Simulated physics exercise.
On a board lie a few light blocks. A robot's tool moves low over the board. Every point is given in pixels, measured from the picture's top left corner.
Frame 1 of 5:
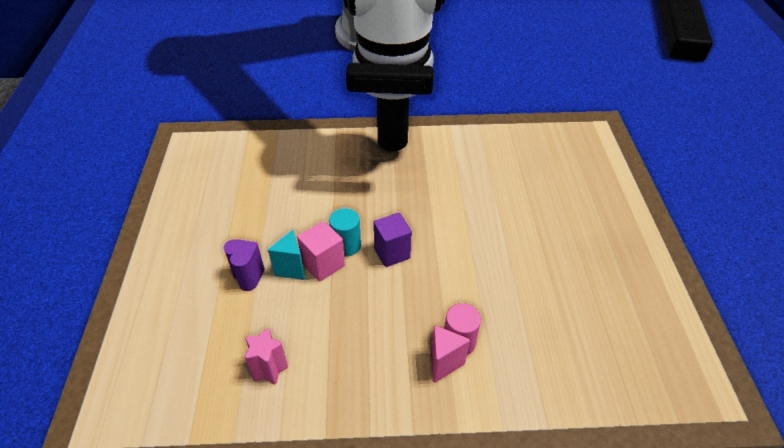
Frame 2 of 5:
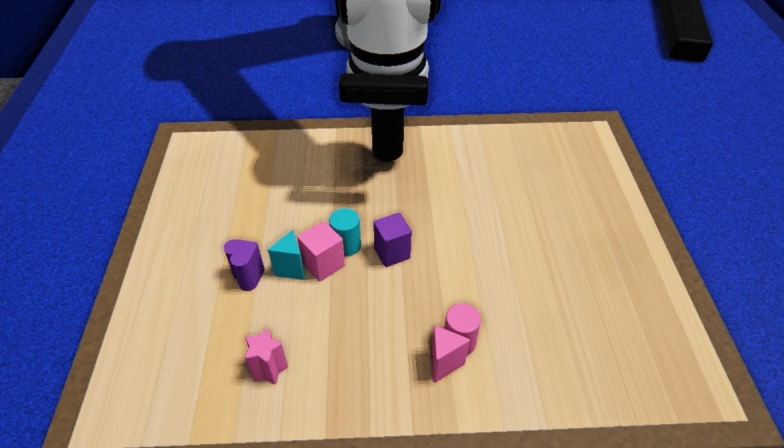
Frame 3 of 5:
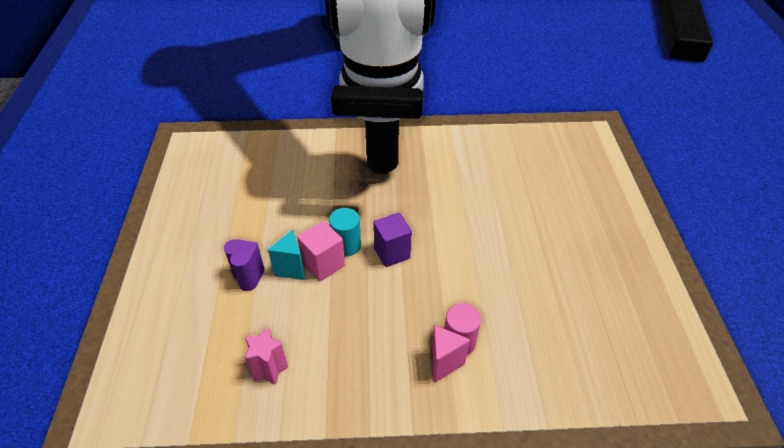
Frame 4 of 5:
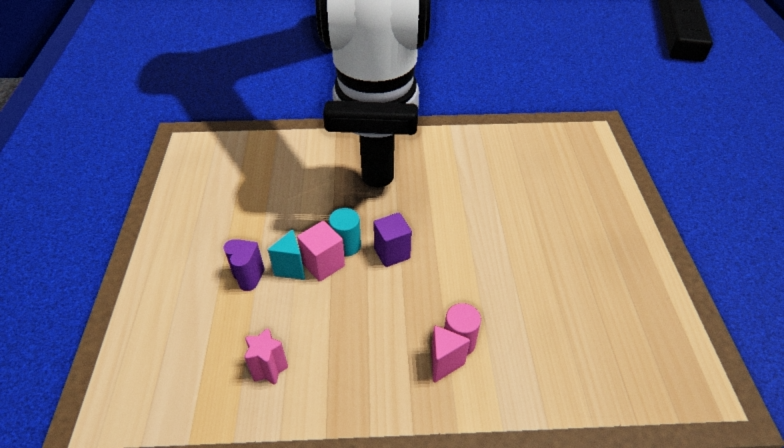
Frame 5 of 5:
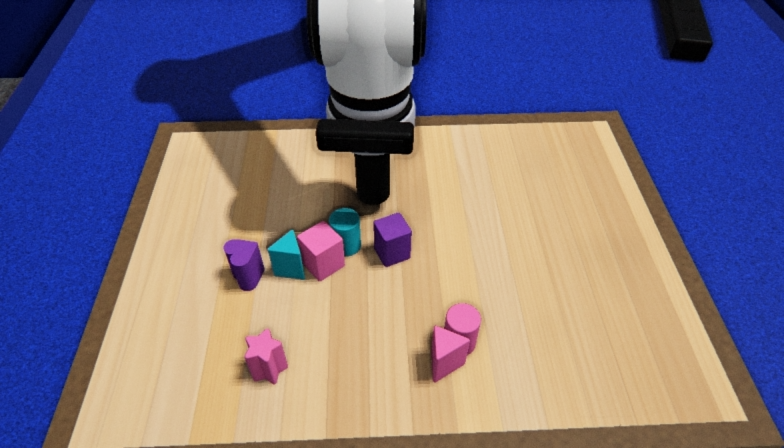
A robot arm's black tool moved slowly down and slightly left over a wooden board, coming close to the turquoise cylinder and purple cube, while all the pink, purple and turquoise blocks stayed still.
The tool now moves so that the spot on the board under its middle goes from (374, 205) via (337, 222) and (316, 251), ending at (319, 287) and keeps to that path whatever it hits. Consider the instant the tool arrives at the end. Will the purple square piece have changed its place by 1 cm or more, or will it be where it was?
The answer is that it remains undisturbed.
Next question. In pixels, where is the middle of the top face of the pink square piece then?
If I read the scene right, the answer is (327, 290).
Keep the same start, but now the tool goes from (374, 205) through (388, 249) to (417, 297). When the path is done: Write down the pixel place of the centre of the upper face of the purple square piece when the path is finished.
I'd expect the centre of its top face to be at (434, 299).
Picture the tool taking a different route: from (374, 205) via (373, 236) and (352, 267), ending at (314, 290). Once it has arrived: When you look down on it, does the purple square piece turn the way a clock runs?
My answer is no.
The first path, step by step. One third of the way, tool (335, 211); nothing pushed yet.
Two thirds of the way, tool (314, 240); pink square piece (320, 251), turned 15° clockwise; turquoise circular block (346, 221).
At the end, tool (317, 276); turquoise triangle (282, 247); pink square piece (327, 290), turned 15° clockwise; turquoise circular block (346, 221); purple square piece in place.
